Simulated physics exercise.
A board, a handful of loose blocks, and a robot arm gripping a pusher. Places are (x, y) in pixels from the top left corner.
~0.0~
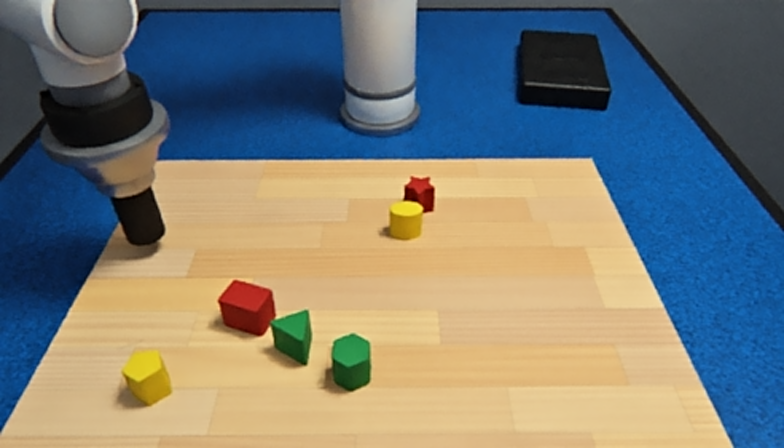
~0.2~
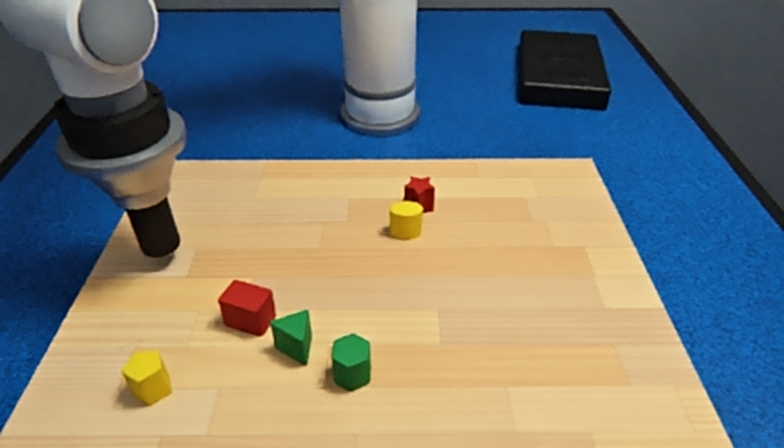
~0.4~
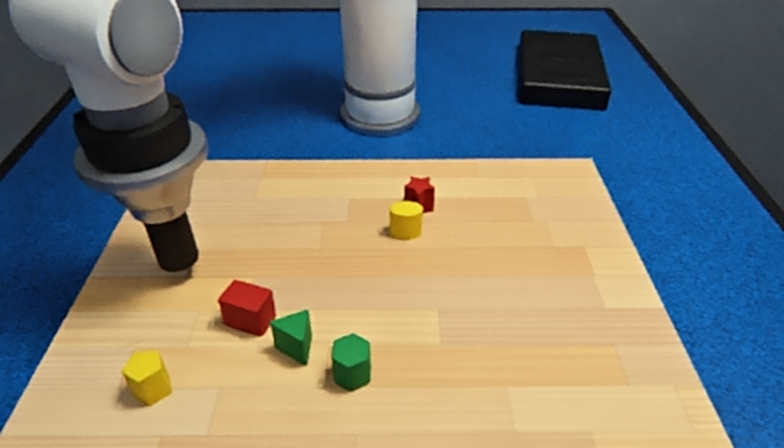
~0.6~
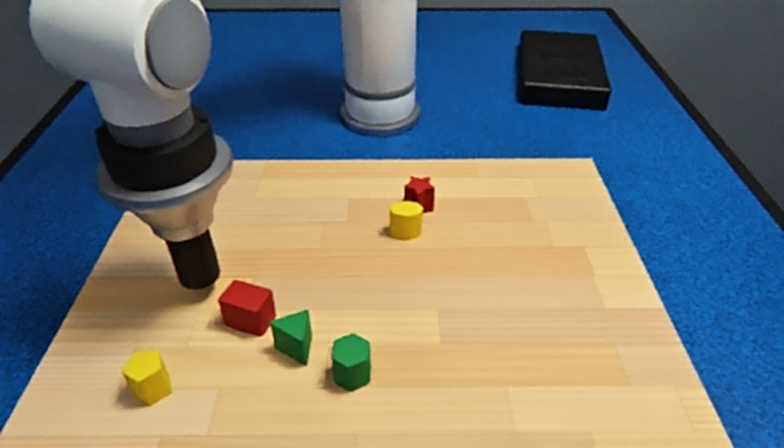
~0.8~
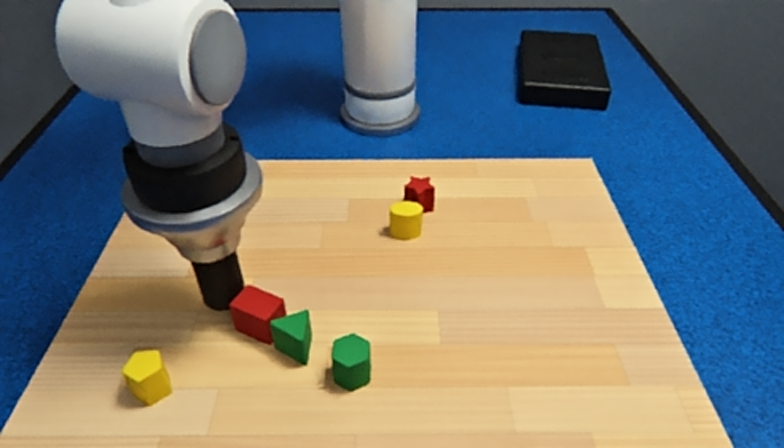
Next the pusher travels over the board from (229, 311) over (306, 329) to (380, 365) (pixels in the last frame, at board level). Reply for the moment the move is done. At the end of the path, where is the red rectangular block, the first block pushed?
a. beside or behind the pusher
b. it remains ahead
a - beside or behind the pusher.
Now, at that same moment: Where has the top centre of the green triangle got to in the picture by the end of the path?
That would be at about pixel (331, 408).
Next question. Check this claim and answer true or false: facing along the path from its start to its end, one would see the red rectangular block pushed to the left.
False.
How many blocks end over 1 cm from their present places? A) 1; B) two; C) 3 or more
My pick is C.
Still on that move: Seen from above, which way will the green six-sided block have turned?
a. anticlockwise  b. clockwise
Answer: A.
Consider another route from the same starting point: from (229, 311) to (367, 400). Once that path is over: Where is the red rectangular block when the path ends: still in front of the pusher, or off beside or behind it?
The red rectangular block won't leave the front of the pusher.
The first path, step by step. One third of the way, pusher (278, 308); red rectangular block (303, 324), turned 35° clockwise; green triangle (323, 348); green six-sided block (357, 352), turned 15° anticlockwise.
Two thirds of the way, pusher (332, 324); red rectangular block (335, 351), turned 60° clockwise; green triangle (337, 385), turned 20° clockwise; green six-sided block (376, 363), turned 75° anticlockwise.
At the end, pusher (379, 350); red rectangular block (345, 373), turned 85° clockwise; green triangle (331, 408), turned 45° clockwise; green six-sided block (389, 375), turned 105° anticlockwise.
